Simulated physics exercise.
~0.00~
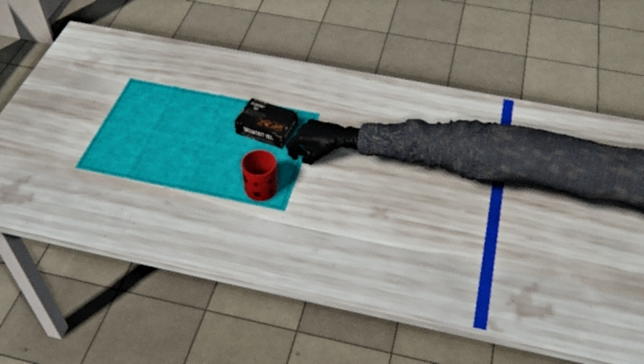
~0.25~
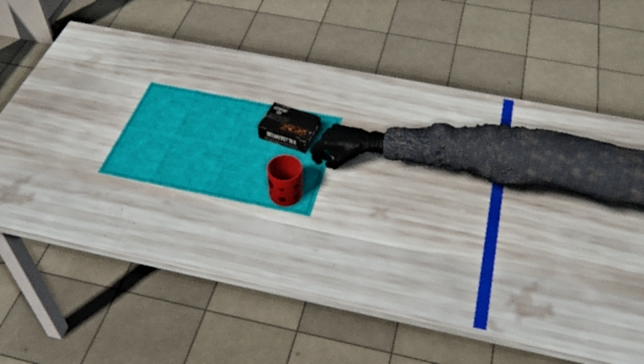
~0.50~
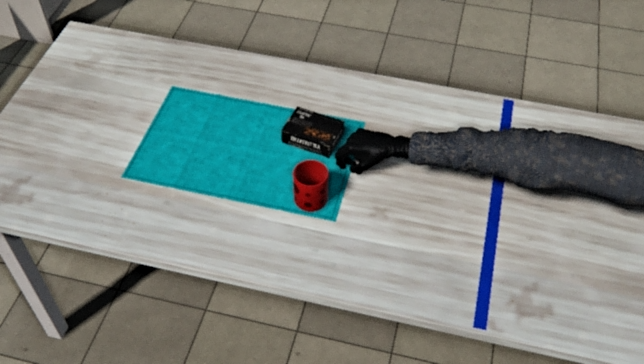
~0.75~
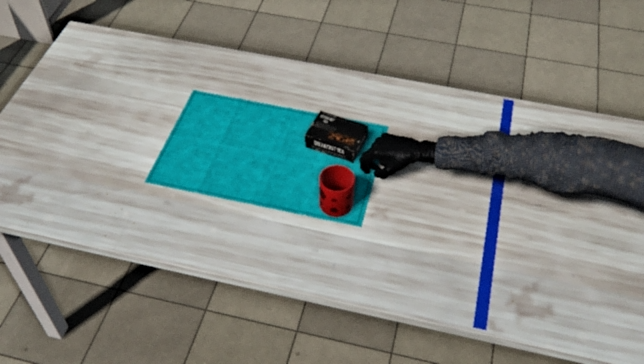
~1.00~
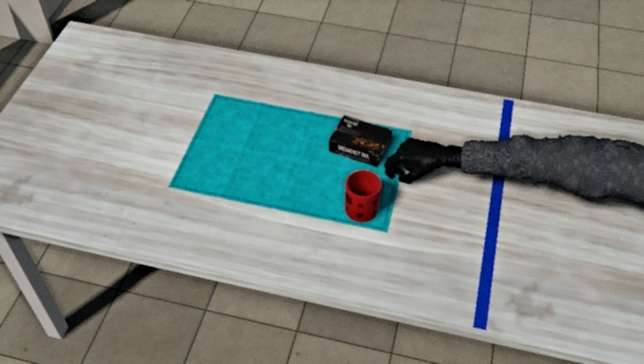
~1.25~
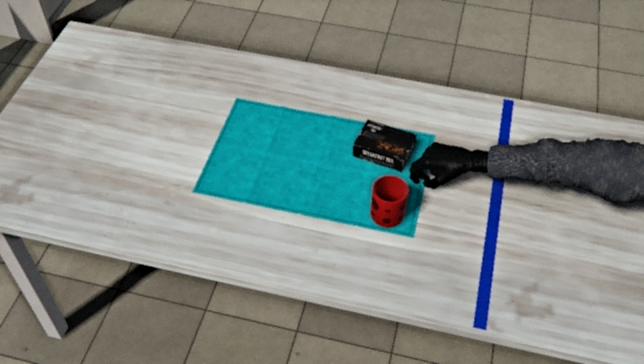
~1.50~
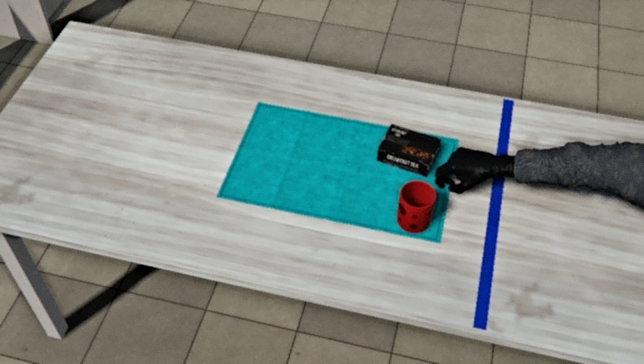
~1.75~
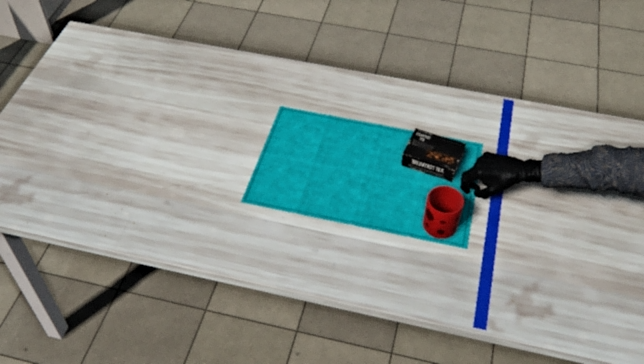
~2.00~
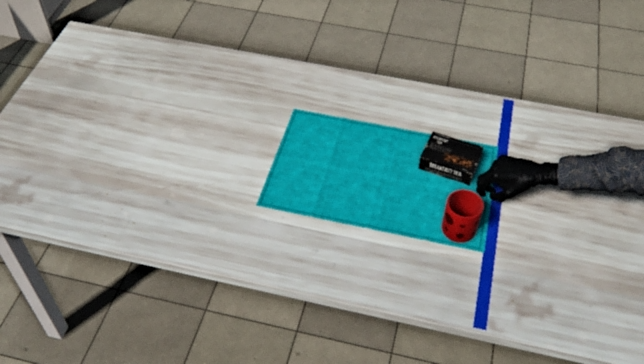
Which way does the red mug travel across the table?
The red mug travels to the right, riding on the turquoise cloth toward the blue strip.
